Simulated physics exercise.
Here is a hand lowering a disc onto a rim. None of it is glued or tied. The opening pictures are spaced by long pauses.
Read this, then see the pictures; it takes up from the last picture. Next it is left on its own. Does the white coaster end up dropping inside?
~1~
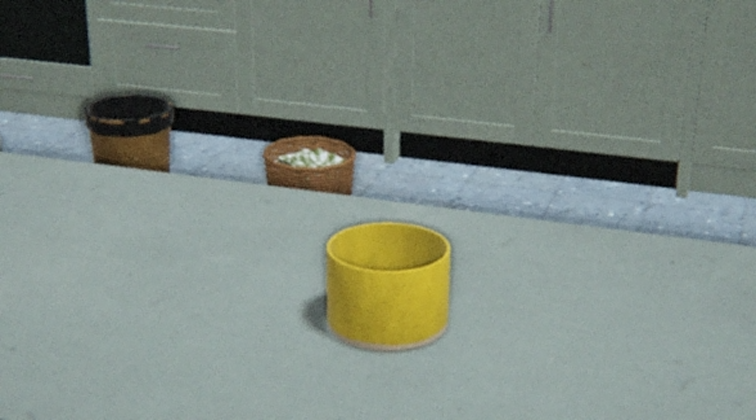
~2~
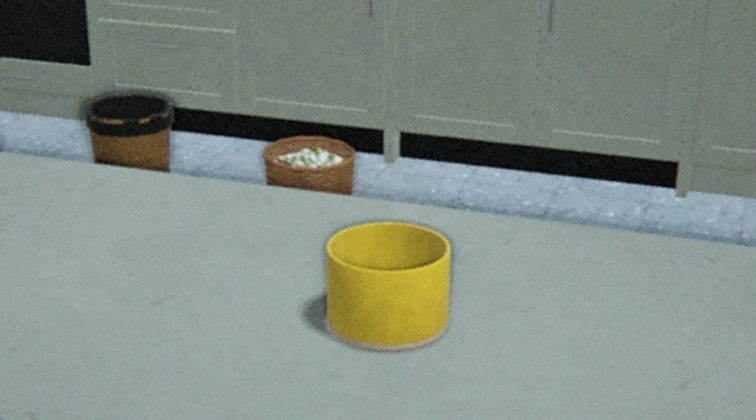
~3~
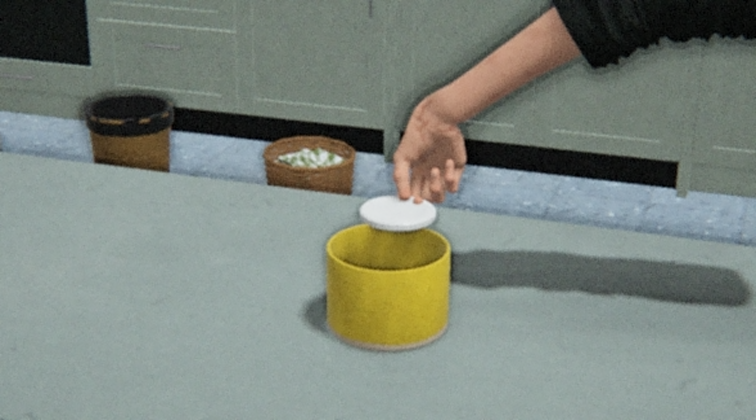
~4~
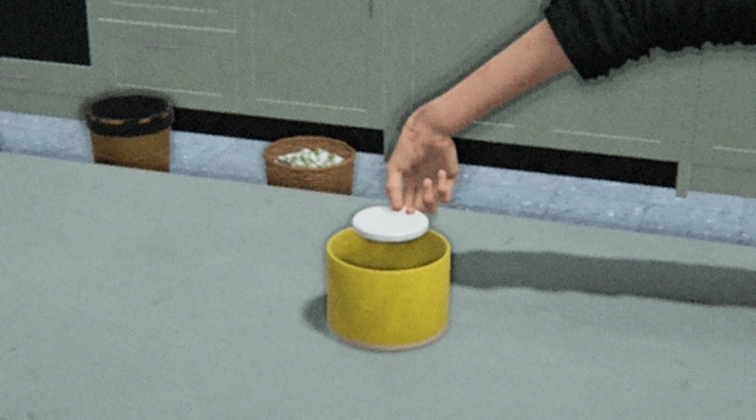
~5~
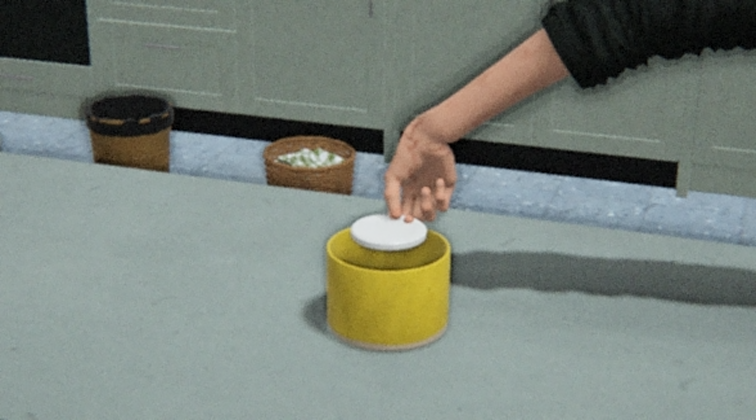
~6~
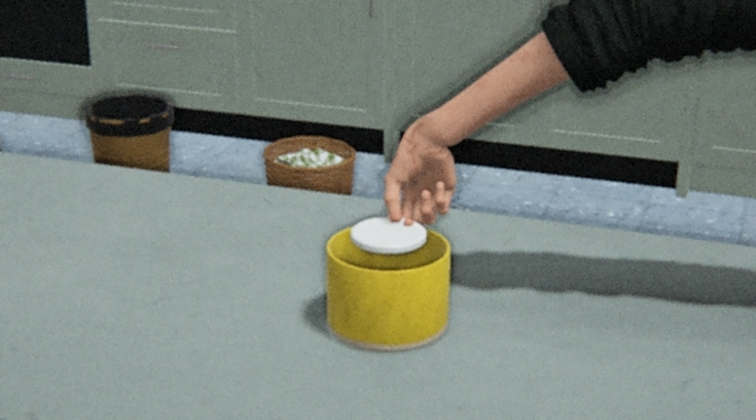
Yes, it drops inside.
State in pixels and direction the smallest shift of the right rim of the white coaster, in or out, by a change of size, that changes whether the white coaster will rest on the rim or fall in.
20 pixels to the right.
Then, 0.14 s on from there, white coaster displaced a little near (388, 271).
In the end, the white coaster falls in, near (388, 317).
